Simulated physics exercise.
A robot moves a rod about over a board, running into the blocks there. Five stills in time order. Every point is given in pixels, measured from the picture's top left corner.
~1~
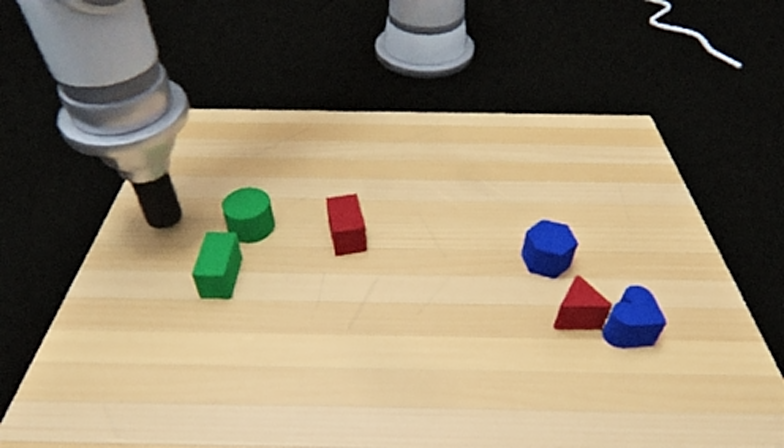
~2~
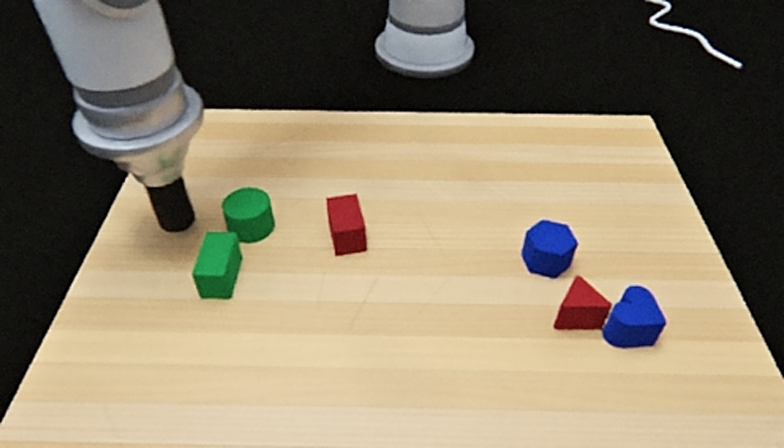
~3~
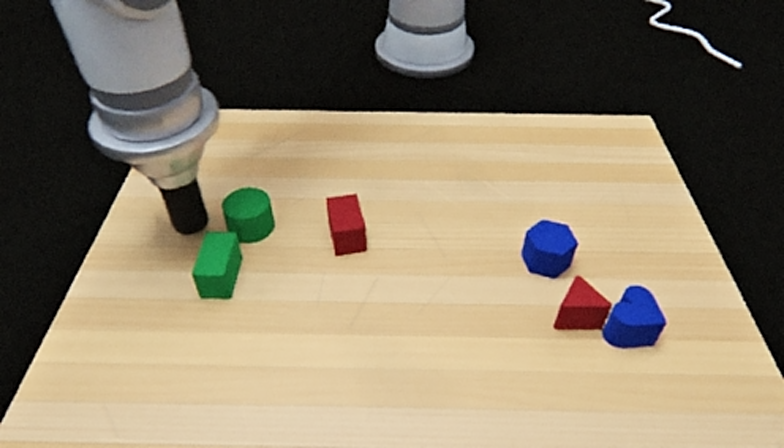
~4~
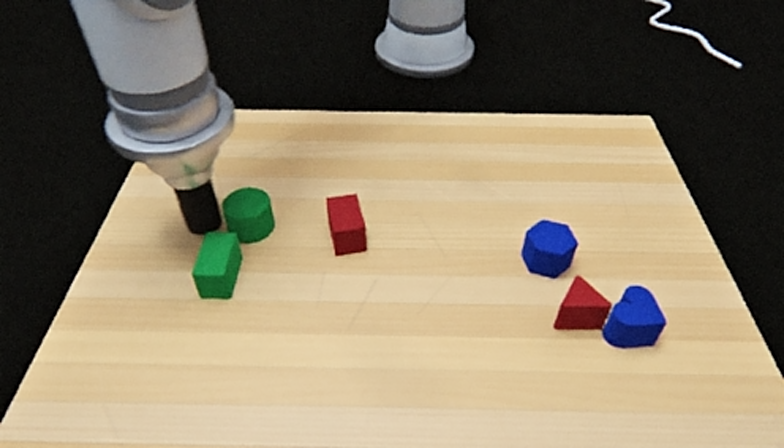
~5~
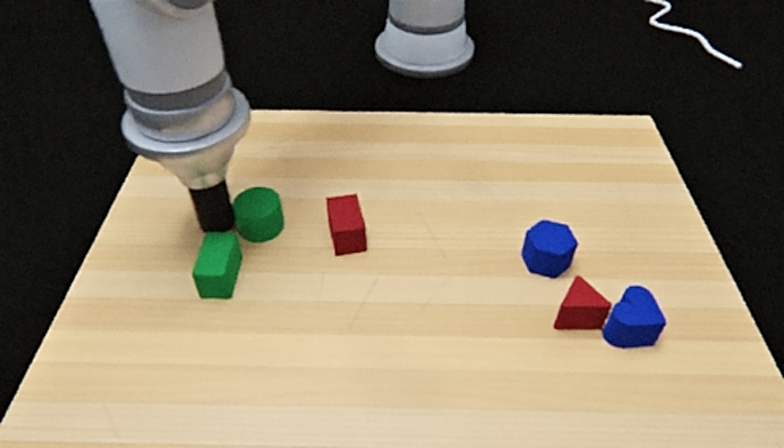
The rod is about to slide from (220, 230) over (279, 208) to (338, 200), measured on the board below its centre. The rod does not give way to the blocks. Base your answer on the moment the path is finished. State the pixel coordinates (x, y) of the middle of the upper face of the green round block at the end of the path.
The spot you're after is about (368, 192) in the image.
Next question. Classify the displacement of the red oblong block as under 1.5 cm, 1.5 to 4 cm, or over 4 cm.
The distance will be 1.5 to 4 cm.
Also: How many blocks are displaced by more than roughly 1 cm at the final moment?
That push would leave two blocks displaced by more than about 1 cm.
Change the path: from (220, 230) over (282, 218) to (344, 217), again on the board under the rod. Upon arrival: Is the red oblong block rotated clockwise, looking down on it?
Short answer: Yes.
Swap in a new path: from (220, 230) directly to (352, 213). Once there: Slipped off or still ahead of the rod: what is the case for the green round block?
It keeps leading.
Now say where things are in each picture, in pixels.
The first picture shows rod tip at (165, 217); block tops, green oblong block at (214, 252); green round block at (246, 202); red oblong block at (345, 212).
The second picture shows rod at (178, 220); blocks unchanged.
The third picture shows rod at (191, 223); blocks unchanged.
The fourth picture shows rod at (205, 223); blocks unchanged.
The fifth picture shows rod at (218, 223); green oblong block at (214, 252); green round block at (256, 201); red oblong block at (345, 212).
On the path given first. One third of the way, rod at (260, 207); green round block at (296, 196).
Two thirds of the way, rod at (298, 195); green round block at (331, 190); red oblong block at (358, 215), turned 35° clockwise.
At the end, rod at (337, 193); green oblong block in place; green round block at (368, 192); red oblong block at (371, 221), turned 80° clockwise.
